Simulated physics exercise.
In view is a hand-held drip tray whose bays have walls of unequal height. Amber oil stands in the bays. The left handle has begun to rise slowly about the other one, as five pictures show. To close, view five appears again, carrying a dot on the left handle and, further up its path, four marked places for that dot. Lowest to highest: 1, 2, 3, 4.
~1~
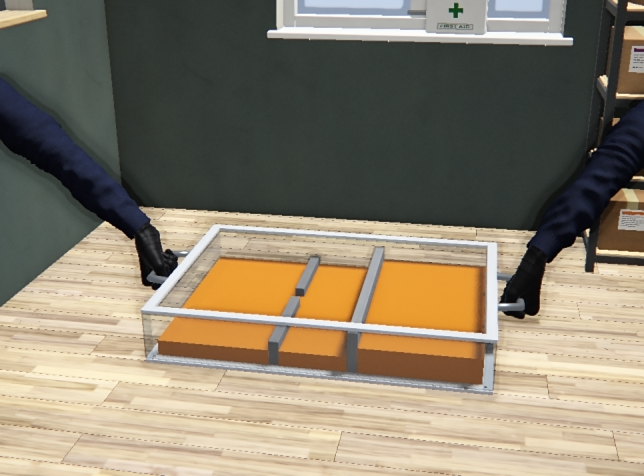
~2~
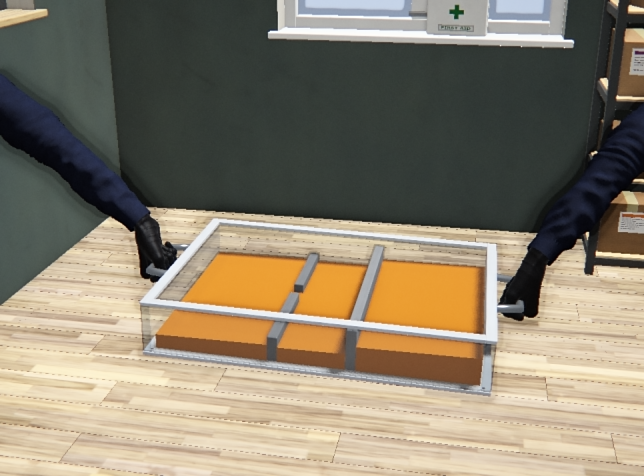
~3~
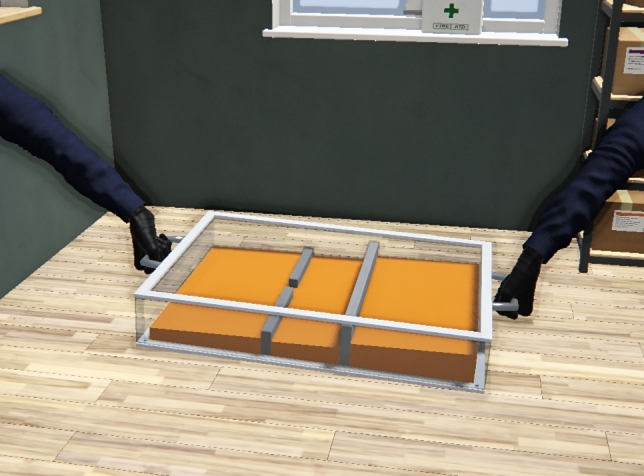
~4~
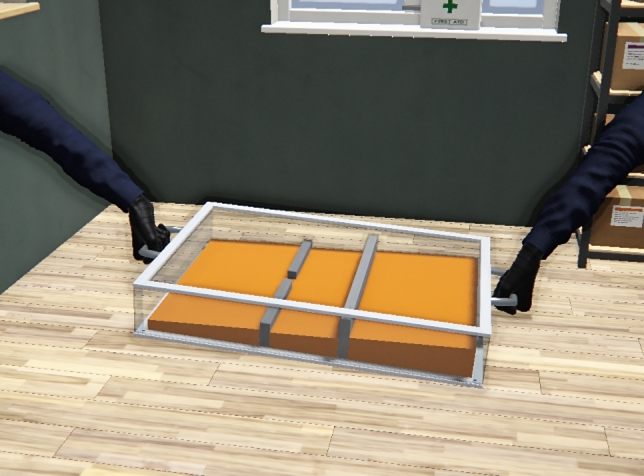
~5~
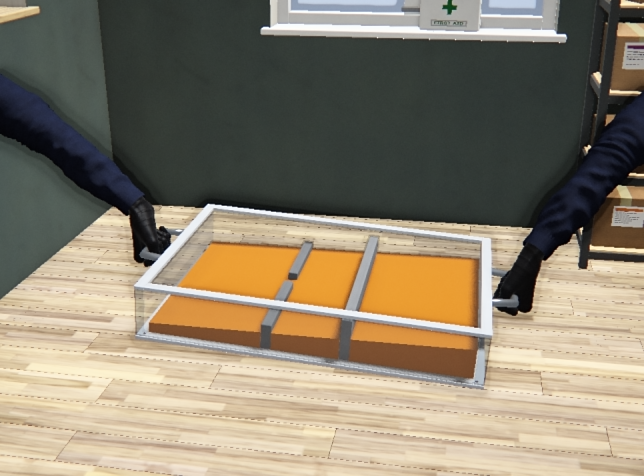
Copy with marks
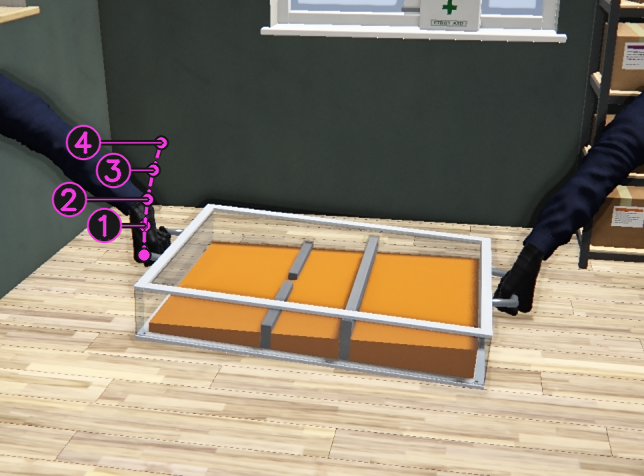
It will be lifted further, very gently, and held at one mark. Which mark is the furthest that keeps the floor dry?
Go for 3.
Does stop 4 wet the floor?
Yes.
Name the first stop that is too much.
It is 4.
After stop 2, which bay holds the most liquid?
That is the right bay.
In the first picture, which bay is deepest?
The right bay.
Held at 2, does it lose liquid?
No, not at all.
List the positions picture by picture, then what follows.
In the first picture, the tray is level; deepest in the right bay, at (426, 303), shallowest in the middle; left handle at (162, 266).
In the second picture, tipped about 1° down to the right; no wall is crossed; left handle at (161, 259).
In the third picture, tipped about 2° down to the right; no wall is crossed; left handle at (155, 250).
In the fourth picture, tipped about 4° down to the right; no wall is crossed; left handle at (154, 240).
In the fifth picture, tipped about 4° down to the right; deepest in the right bay, at (419, 295), shallowest in the left; left handle at (155, 243).
In magenta, 1 at (144, 225); 2 at (147, 199); 3 at (153, 170); 4 at (161, 142).
Choosing 1, nothing spills; the right bay holds the most.
Choosing 2, nothing spills; the right bay holds the most.
Choosing 3, nothing spills; the right bay holds the most.
Choosing 4, about 9 % goes over the rim.
